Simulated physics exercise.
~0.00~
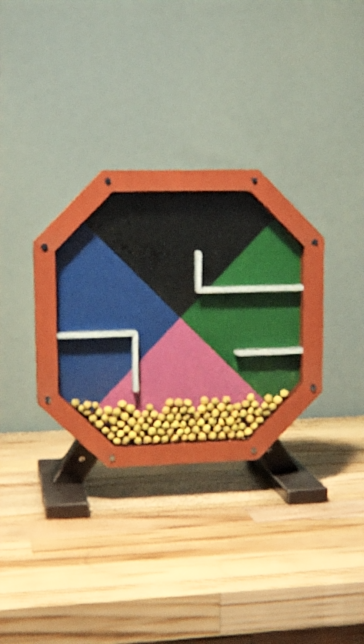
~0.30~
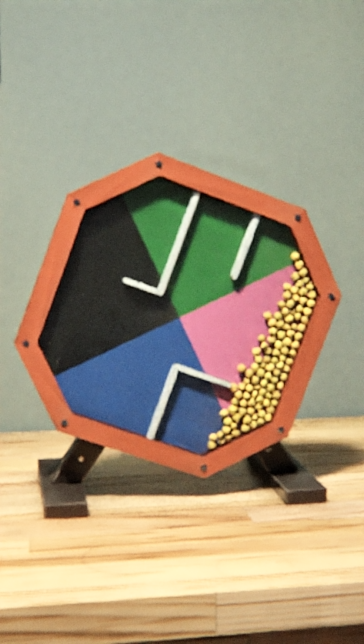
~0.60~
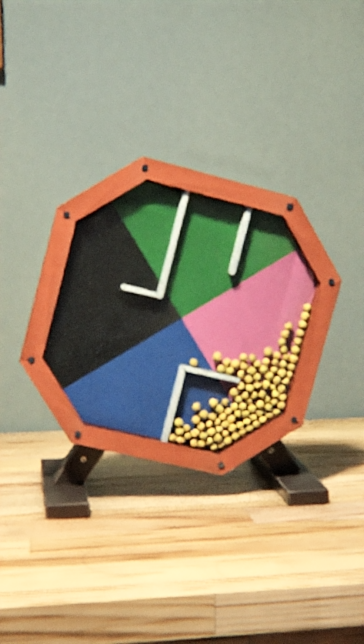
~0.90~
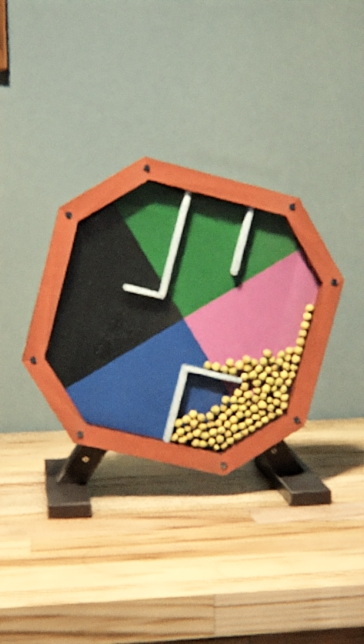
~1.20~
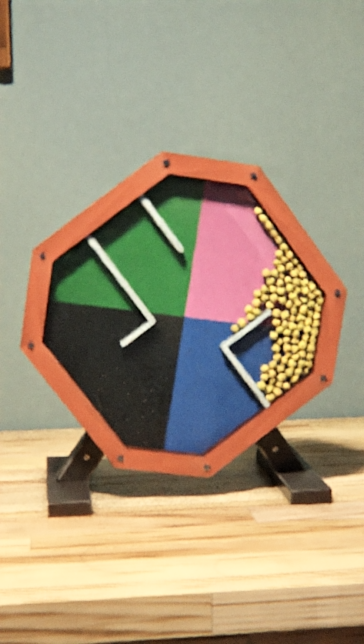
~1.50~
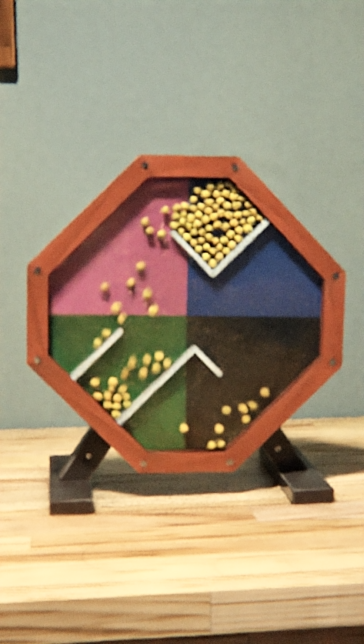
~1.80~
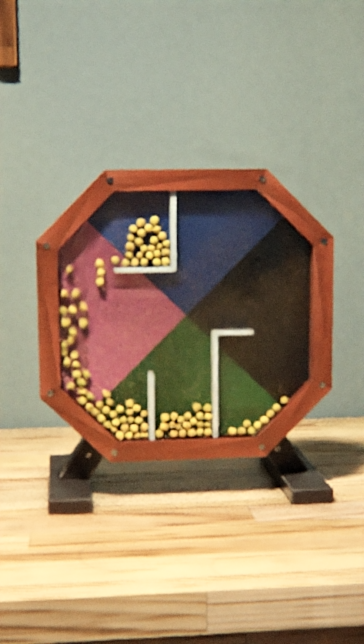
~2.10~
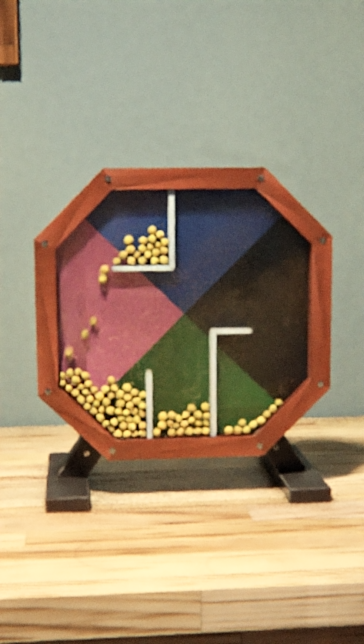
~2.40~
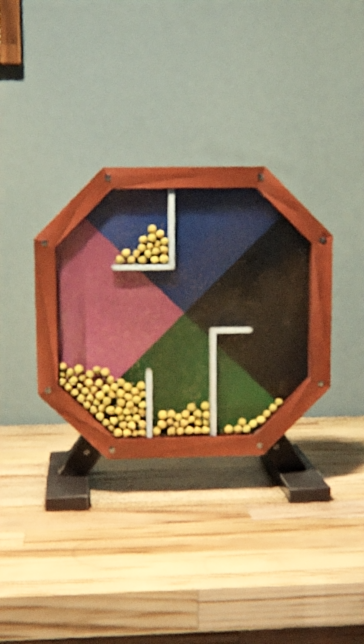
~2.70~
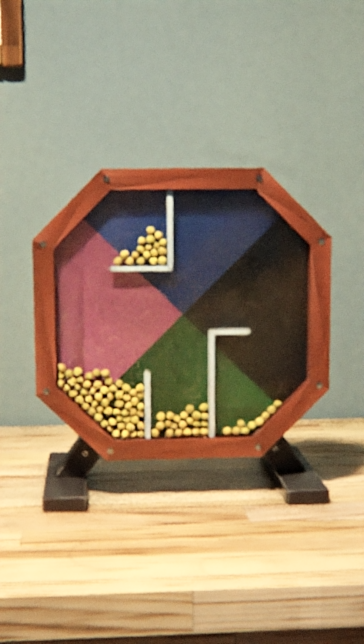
On a wooden tabletop, an octagonal clear-fronted case turning anticlockwise in two stages, yellow beads spilling, then settling along bottom and upper shelf.
